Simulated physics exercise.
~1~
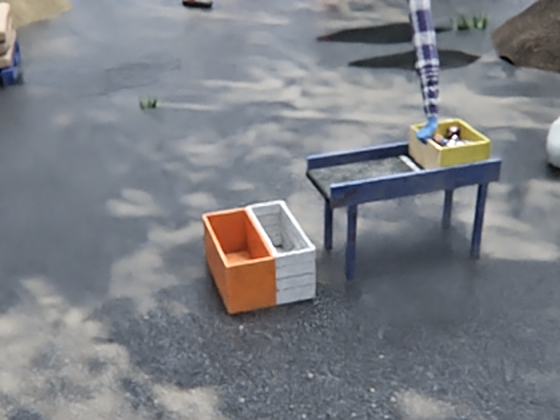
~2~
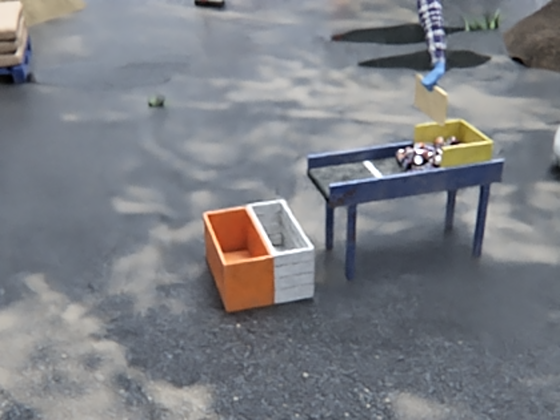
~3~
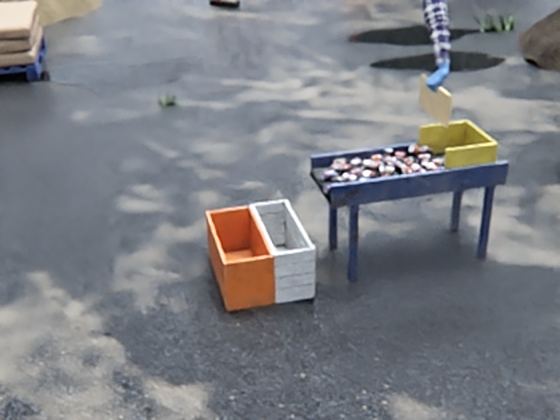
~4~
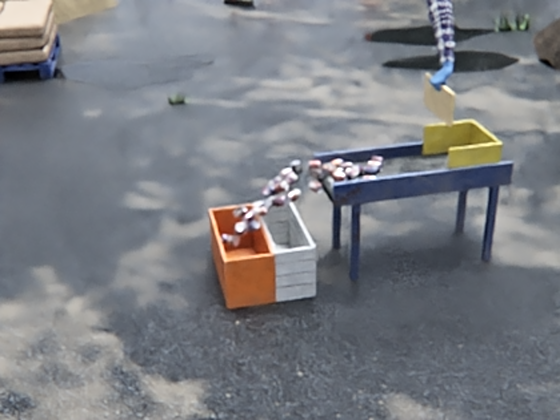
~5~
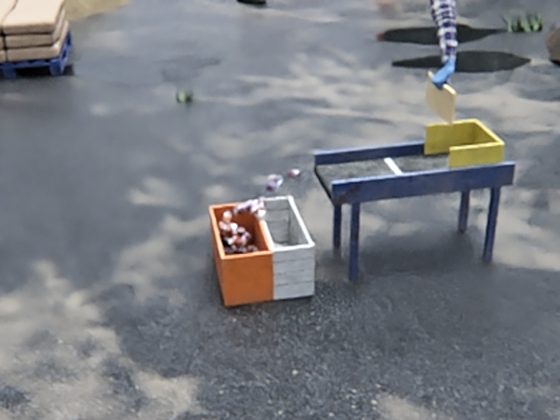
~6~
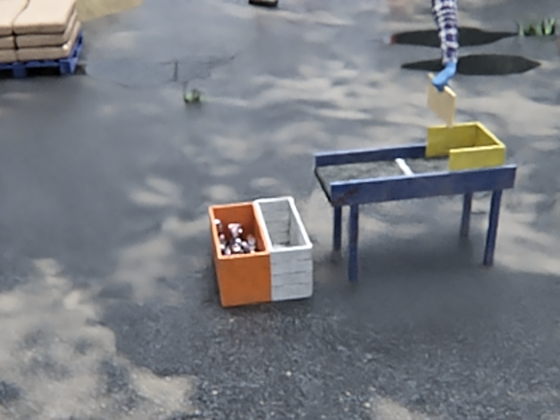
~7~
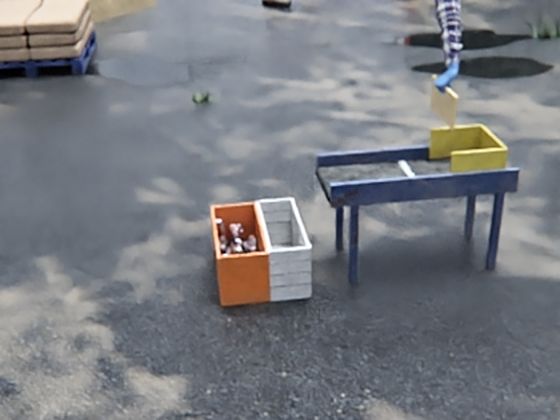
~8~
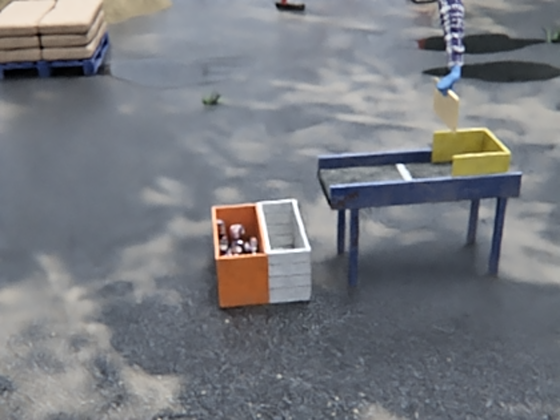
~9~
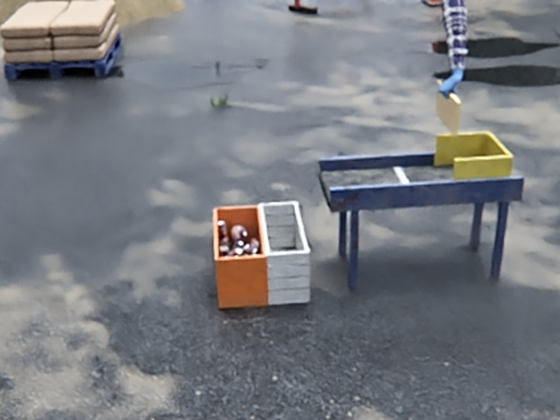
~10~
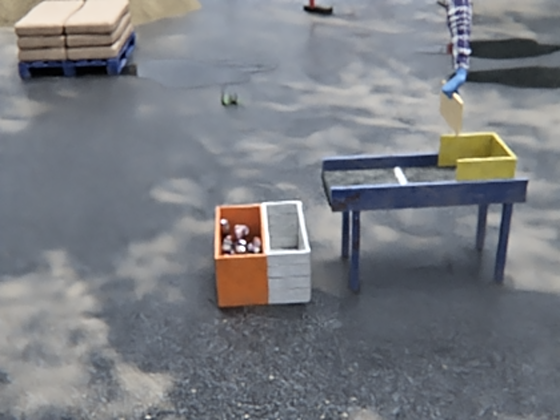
To begin with, a gloved hand in a checked sleeve holds a gate at the yellow pen, which sits on the right end of a blue conveyor. The hand lifts the gate, and small cans spill out onto the belt. They travel left in a loose spread, lying on their sides, until they reach the end and pour off in a stream. The cans sail over the white box and drop into the orange tote beyond it. The last few follow, leaving the belt bare, the cans resting in the orange tote and the gate still raised.
